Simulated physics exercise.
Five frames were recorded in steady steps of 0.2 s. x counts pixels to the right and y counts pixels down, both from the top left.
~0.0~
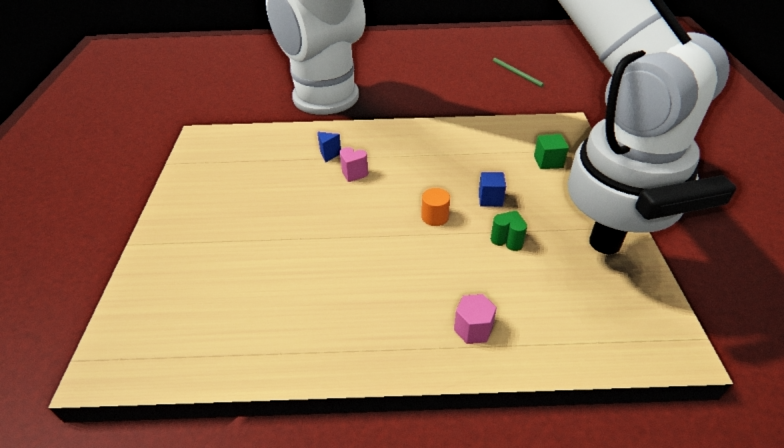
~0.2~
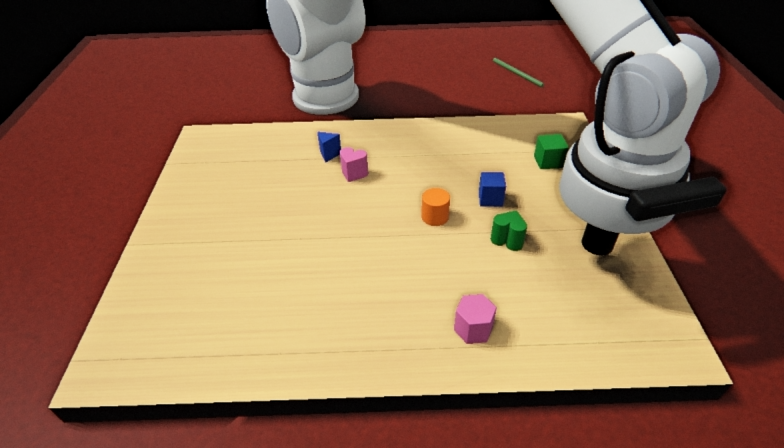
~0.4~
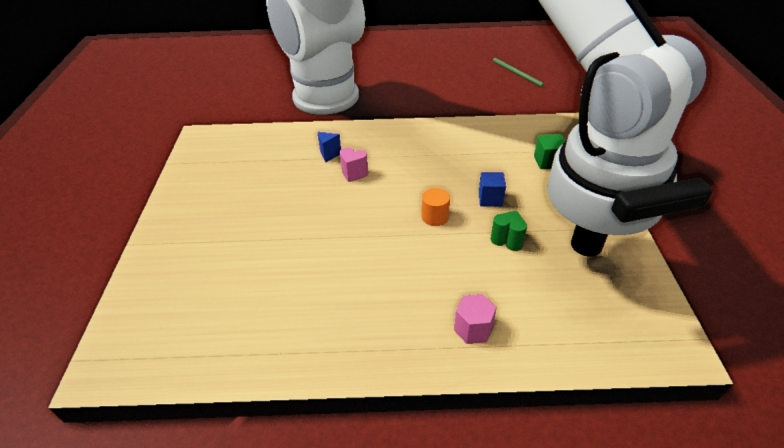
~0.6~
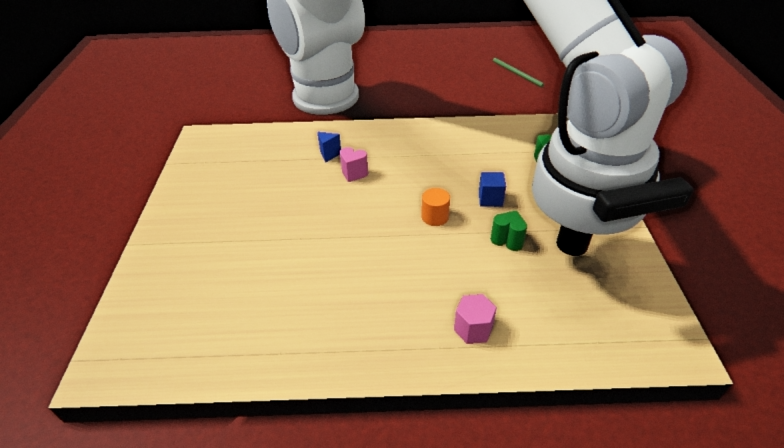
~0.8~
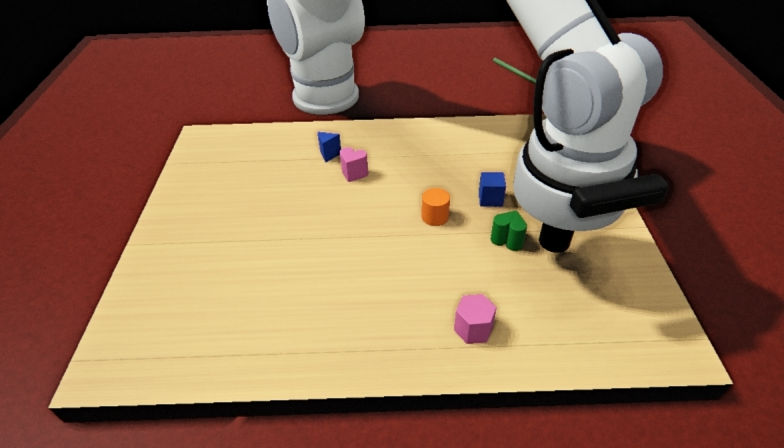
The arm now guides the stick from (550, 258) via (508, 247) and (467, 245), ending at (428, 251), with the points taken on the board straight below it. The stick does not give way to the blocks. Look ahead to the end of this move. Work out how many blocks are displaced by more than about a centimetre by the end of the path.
Going by the path, one block will move.
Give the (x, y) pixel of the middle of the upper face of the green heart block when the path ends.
It should be at about (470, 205).
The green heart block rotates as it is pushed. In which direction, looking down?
The answer is clockwise.
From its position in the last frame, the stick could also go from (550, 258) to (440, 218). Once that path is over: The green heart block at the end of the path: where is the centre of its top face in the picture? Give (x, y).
It will likely be found at (443, 181).
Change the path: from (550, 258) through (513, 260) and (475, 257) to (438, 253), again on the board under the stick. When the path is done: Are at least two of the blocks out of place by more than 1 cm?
No, I don't think so.
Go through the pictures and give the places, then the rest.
The first picture shows stick tip (605, 244); block tops, orange round block (436, 196); green heart block (512, 220).
The second picture shows stick (597, 245); blocks unchanged.
The third picture shows stick (586, 246); blocks unchanged.
The fourth picture shows stick (572, 245); blocks unchanged.
The fifth picture shows stick (554, 242); orange round block (436, 196); green heart block (512, 220).
On the path given first. One third of the way, stick (510, 232); green heart block (488, 210), turned 30° clockwise.
Two thirds of the way, stick (469, 230); green heart block (470, 205), turned 100° clockwise.
At the end, stick (429, 235); orange round block in place; green heart block (470, 205), turned 100° clockwise.
